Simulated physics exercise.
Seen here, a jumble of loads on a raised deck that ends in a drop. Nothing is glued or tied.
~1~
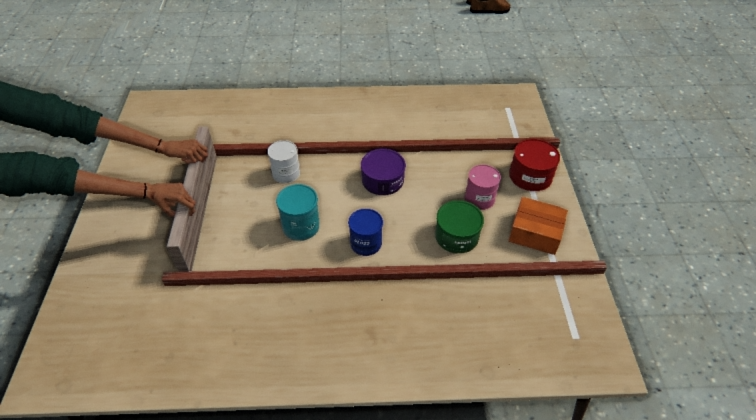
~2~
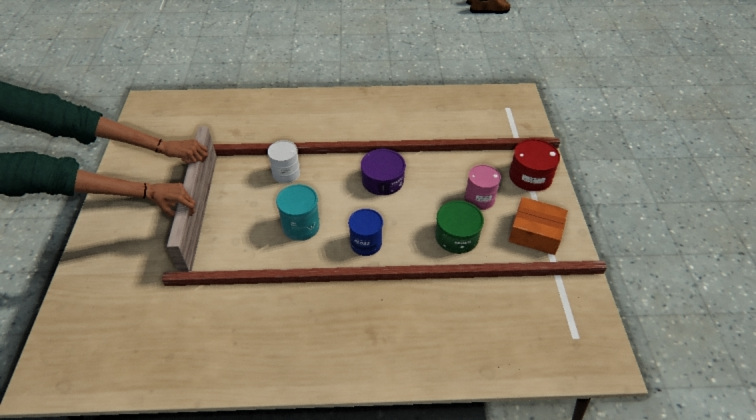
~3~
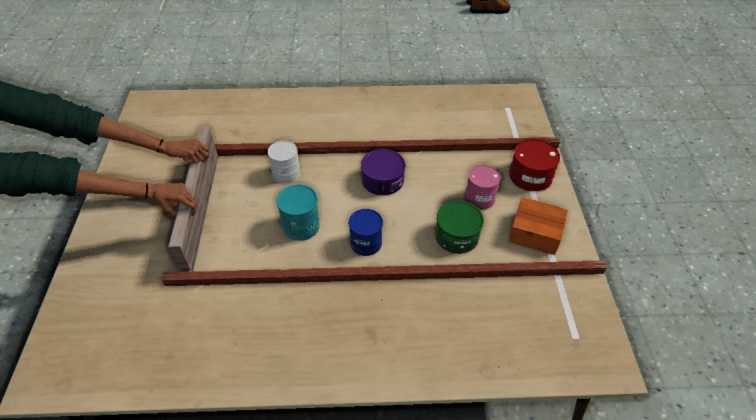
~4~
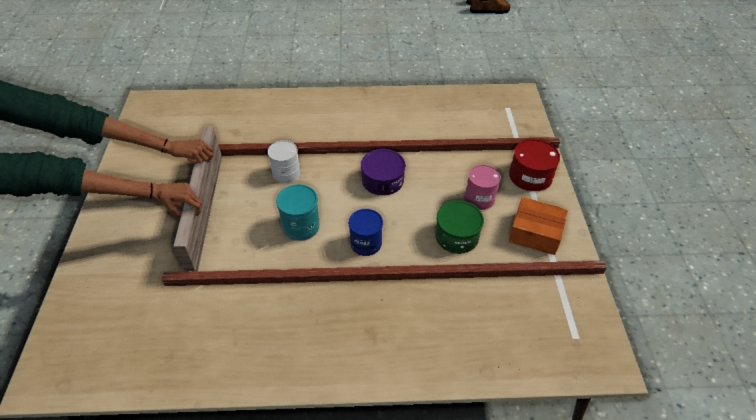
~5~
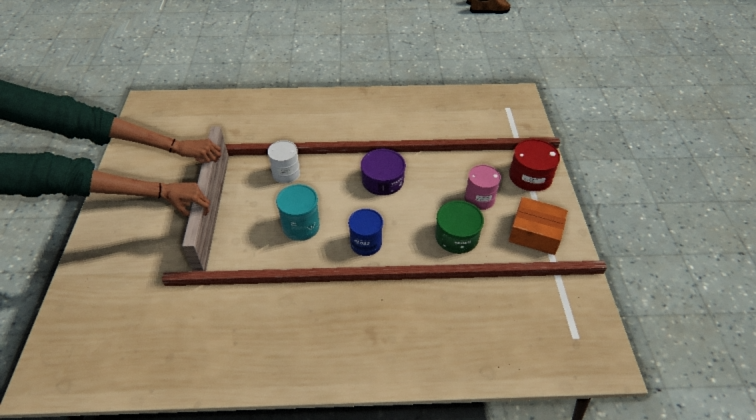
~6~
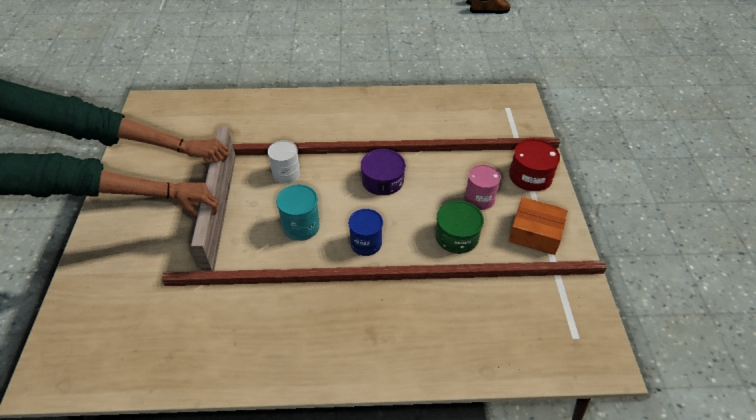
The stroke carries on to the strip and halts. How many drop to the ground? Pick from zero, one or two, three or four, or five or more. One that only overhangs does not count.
The number that fall off is three or four.
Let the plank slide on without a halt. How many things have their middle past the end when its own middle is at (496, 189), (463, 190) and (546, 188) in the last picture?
The counts: 1, 0 and 4.
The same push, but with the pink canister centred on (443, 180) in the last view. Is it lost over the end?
It tumbles off.
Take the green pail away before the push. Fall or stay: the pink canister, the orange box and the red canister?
The pink canister drops off, the orange box tumbles off, the red canister is lost.
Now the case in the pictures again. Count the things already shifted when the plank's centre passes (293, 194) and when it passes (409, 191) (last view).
2 and 6.
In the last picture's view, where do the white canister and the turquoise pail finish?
About (540, 153), and the other about (564, 208).
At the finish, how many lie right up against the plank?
The number is 4.
A little later, none off yet; red canister at rest near (534, 165); orange box at rest near (538, 225); pink canister at rest near (482, 188).
When it is over, the number that fall off is three or four; down, green pail, pink canister, orange box and red canister.
